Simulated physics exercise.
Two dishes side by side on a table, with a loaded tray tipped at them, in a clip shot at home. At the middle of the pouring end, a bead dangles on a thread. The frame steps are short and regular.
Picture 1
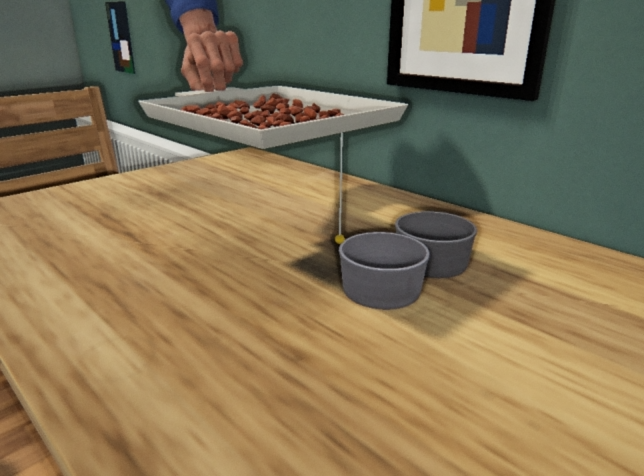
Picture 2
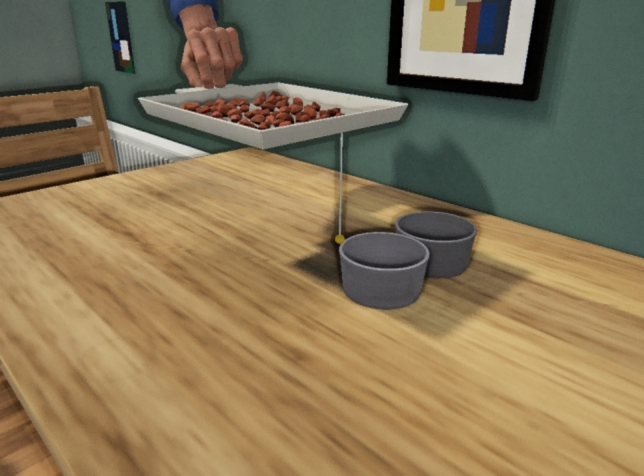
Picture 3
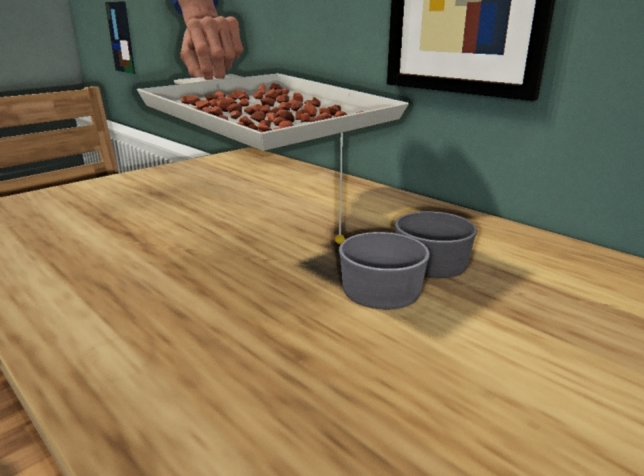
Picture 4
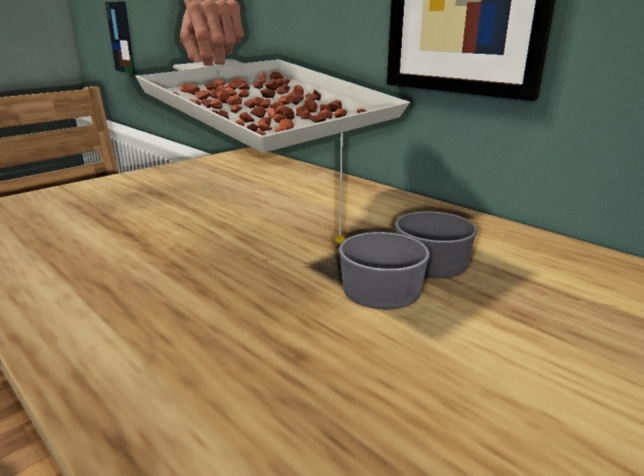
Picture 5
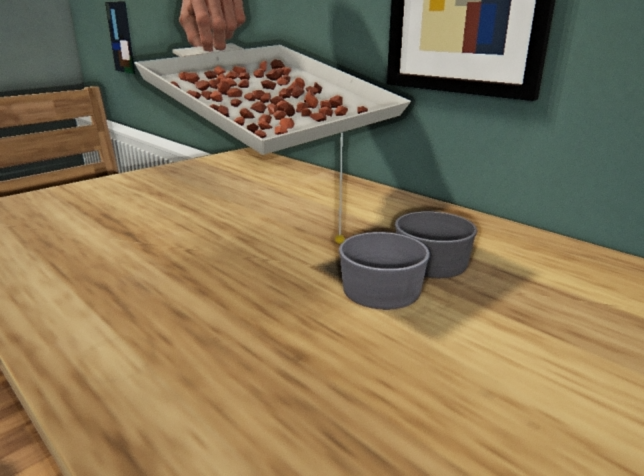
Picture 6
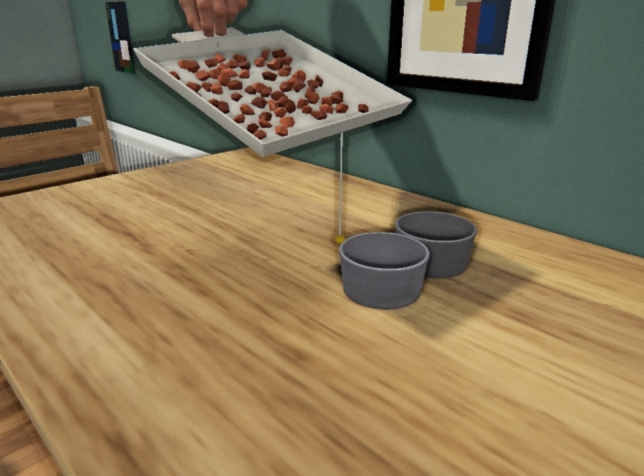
At a wooden table in a green-walled room, a hand slowly raised the back of a white tray scattered with reddish-brown bits, tilting it toward two small gray dishes while a thread hung below.
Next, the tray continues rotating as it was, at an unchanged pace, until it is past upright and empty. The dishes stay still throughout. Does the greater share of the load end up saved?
The dishes gather below half.
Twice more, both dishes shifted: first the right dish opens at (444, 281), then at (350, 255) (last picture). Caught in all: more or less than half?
The first try: Not half. The second: Above a half.
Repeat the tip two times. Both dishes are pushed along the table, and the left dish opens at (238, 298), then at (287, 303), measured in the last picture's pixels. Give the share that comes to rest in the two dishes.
You'd get near 50 per cent and afterwards near 90 per cent.
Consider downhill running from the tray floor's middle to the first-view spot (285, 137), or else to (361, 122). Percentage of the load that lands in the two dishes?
0 % and 70 %.
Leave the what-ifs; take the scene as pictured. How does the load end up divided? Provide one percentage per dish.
Left dish: Roughly 10 per cent; right dish: Roughly 0 per cent.
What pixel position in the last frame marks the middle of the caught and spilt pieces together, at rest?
Roughly at pixel (323, 332).
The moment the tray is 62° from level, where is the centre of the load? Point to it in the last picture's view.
The middle of the pieces lands at roughly (306, 126).
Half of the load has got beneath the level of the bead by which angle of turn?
Reading: Some 100°.
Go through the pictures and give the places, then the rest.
The first frame shows corners of the pouring end near (262, 128) and (400, 104), level; middle of the load near (259, 115), bits of crushed brick; left dish near (418, 281); right dish near (468, 252); bead on its thread near (340, 239).
The second frame shows corners of the pouring end near (262, 129) and (400, 104), level; middle of the load near (259, 114).
The third frame shows corners of the pouring end near (263, 131) and (401, 103), tipped barely, lowest at the left corner; middle of the load near (259, 109).
The fourth frame shows corners of the pouring end near (263, 133) and (402, 101), tipped a little, lowest at the left corner; middle of the load near (259, 102).
The fifth frame shows corners of the pouring end near (264, 136) and (403, 100), tipped a little, lowest at the left corner; middle of the load near (259, 95).
The sixth frame shows corners of the pouring end near (264, 139) and (404, 99), tipped clearly, lowest at the left corner; middle of the load near (260, 88); left dish near (418, 281); right dish near (468, 252).
Shortly afterwards, tray tipped steeply; all but a few on the tray; only a few in the air.
Next, tray tipped right over; near a quarter on the tray; only a few in the left dish; near half outside both; near a quarter in the air.
Some moments later, tray tipped past a quarter turn; a little in the left dish; all but a few outside both.
In the end, tray tipped past a quarter turn; a little in the left dish; none at all in the right dish; all but a few outside both.
